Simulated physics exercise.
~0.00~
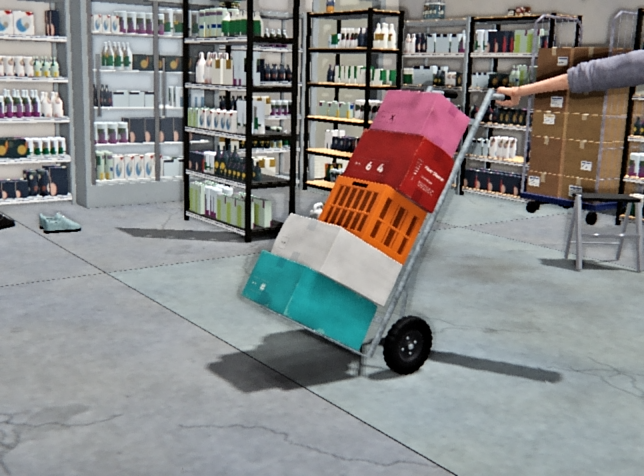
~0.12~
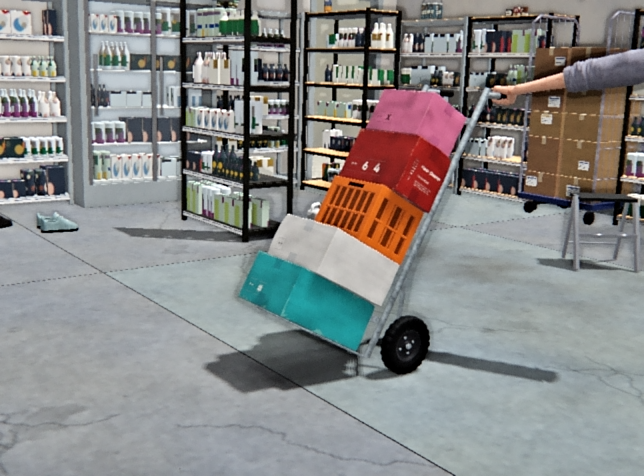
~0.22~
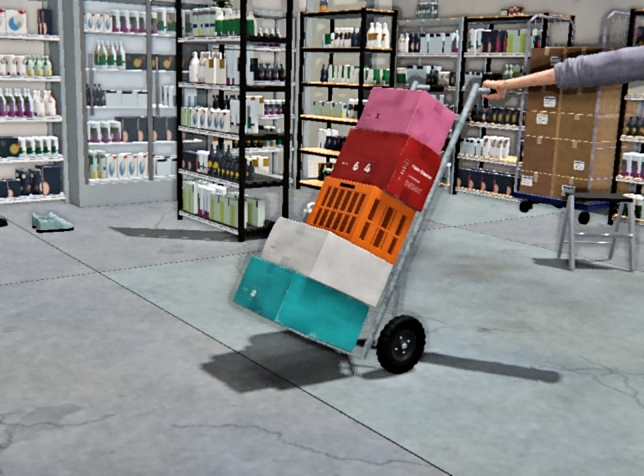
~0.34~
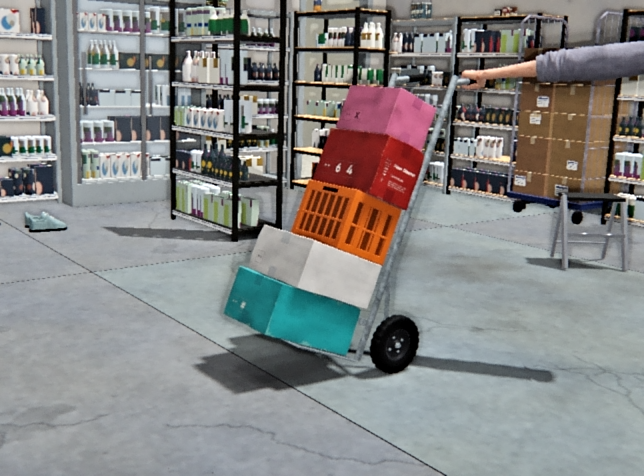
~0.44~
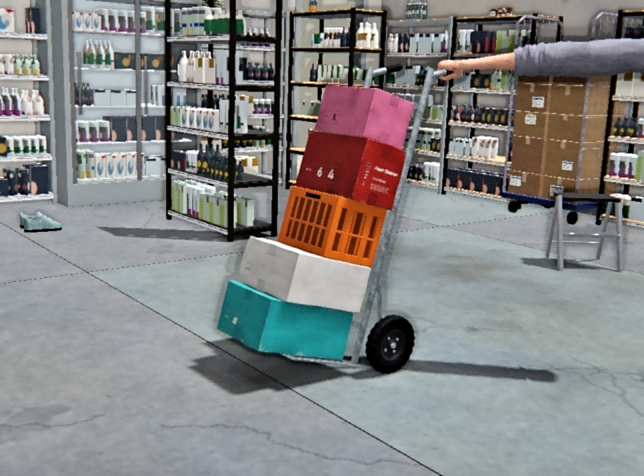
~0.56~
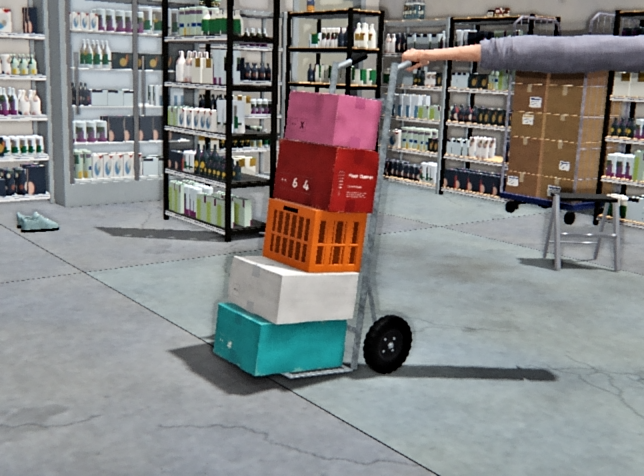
A two-wheeled hand truck stacked with five colourful boxes and crates started out leaning back to the right, and a hand gripping its handle swung it steadily forward to the left until nearly upright.
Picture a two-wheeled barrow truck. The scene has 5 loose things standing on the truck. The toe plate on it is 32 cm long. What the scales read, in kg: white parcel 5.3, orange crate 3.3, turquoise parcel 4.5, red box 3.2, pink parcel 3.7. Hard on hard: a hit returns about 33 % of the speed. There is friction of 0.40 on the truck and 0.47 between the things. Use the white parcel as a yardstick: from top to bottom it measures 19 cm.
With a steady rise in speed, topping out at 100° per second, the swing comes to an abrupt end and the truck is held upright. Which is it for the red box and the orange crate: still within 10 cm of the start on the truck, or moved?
In the end, the red box shifts position, while the orange crate shifts position.
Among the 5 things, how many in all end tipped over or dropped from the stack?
I get 3.
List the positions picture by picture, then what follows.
The first frame shows truck 30° back; red box (398, 170); orange crate (370, 220).
The second frame shows truck 29° back; pink parcel (415, 124); white parcel (333, 260).
The third frame shows truck 27° back; turquoise parcel (302, 304); pink parcel (405, 121).
The fourth frame shows truck 22° back; white parcel (314, 267); turquoise parcel (293, 311).
The fifth frame shows truck 16° back; pink parcel (363, 117); white parcel (304, 274).
The sixth frame shows truck 7° back; red box (325, 175); orange crate (314, 235).
Around 1.06 s, truck upright; red box tipped 32° against what carries it near (264, 179); orange crate tipped 31° against what carries it near (287, 232); pink parcel tipped 32° against what carries it.
Around 1.46 s, truck upright; red box and pink parcel now dropped from the stack; orange crate on its side near (248, 247).
Finally (2.4 s), dropped from the stack, orange crate, red box and pink parcel; the other 2 still in place (within 10 cm). Final places as that camera would see them, red box near (169, 371), orange crate near (217, 303).
